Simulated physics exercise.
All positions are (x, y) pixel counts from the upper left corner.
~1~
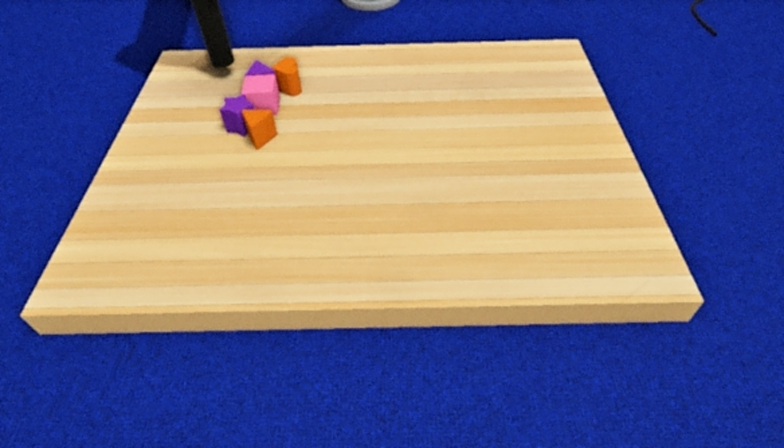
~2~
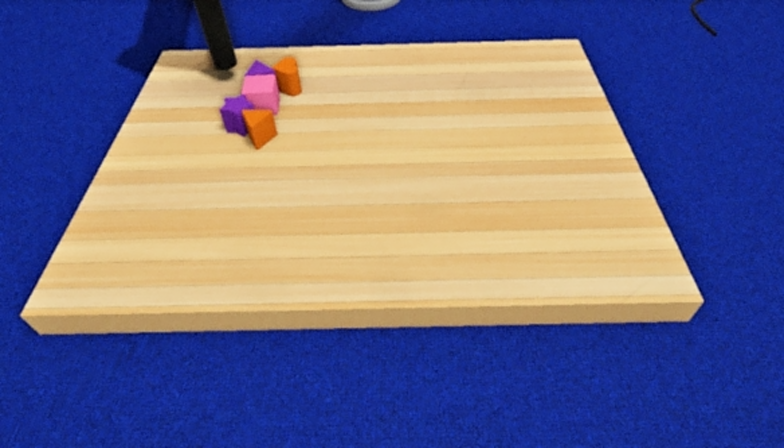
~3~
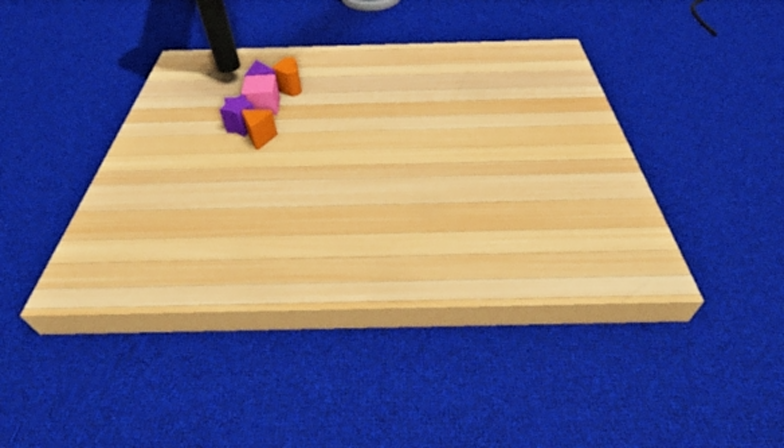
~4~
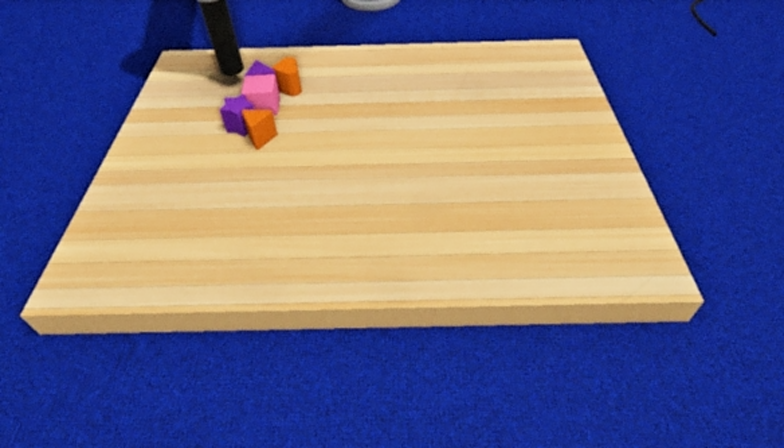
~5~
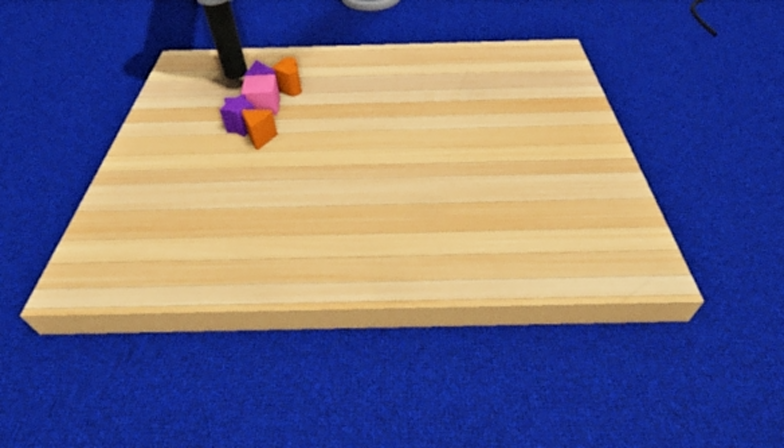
A light wooden board lies on a bright blue textured surface, seen from above at an angle by a camera that stays still. Near its upper left corner sit a pink block, two purple blocks and two orange blocks in a close cluster, with a black rod just behind them. The rod slides slightly down and to the right, nearer the cluster, while the blocks stay put.
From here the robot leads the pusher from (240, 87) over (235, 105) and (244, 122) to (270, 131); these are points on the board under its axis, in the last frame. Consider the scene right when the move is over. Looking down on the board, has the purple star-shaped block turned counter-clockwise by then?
Short answer: No.
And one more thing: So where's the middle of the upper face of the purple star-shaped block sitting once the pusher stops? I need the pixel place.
Around pixel (244, 121).
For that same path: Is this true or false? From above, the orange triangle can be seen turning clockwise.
The statement is incorrect.
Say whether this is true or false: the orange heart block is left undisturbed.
That statement is accurate.
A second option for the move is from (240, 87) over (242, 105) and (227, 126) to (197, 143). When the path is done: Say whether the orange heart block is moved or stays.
That block is going to be left alone.
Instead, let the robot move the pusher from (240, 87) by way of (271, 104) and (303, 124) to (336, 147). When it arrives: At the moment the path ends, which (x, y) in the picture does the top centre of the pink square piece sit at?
In the picture, it is at (289, 124).
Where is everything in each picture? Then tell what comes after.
The first picture shows lower end of the pusher at (223, 62), tops of blocks, purple star-shaped block at (236, 103), orange triangle at (255, 115), purple triangle at (258, 68), pink square piece at (258, 83), orange heart block at (286, 65).
The second picture shows pusher at (226, 64), blocks as before.
The third picture shows pusher at (229, 67), blocks as before.
The fourth picture shows pusher at (232, 70), blocks as before.
The fifth picture shows pusher at (236, 73), purple star-shaped block at (236, 103), orange triangle at (255, 115), purple triangle at (258, 68), pink square piece at (258, 83), orange heart block at (286, 65).
On the path given first. One third of the way, pusher at (231, 92); nothing pushed yet.
Two thirds of the way, pusher at (241, 108); purple star-shaped block at (238, 113); orange triangle at (262, 120), turned 30° anticlockwise; pink square piece at (262, 85), turned 25° anticlockwise.
At the end, pusher at (266, 117); purple star-shaped block at (244, 121), turned 50° clockwise; orange triangle at (266, 127), turned 75° anticlockwise; purple triangle not moved; pink square piece at (266, 85), turned 45° anticlockwise; orange heart block not moved.
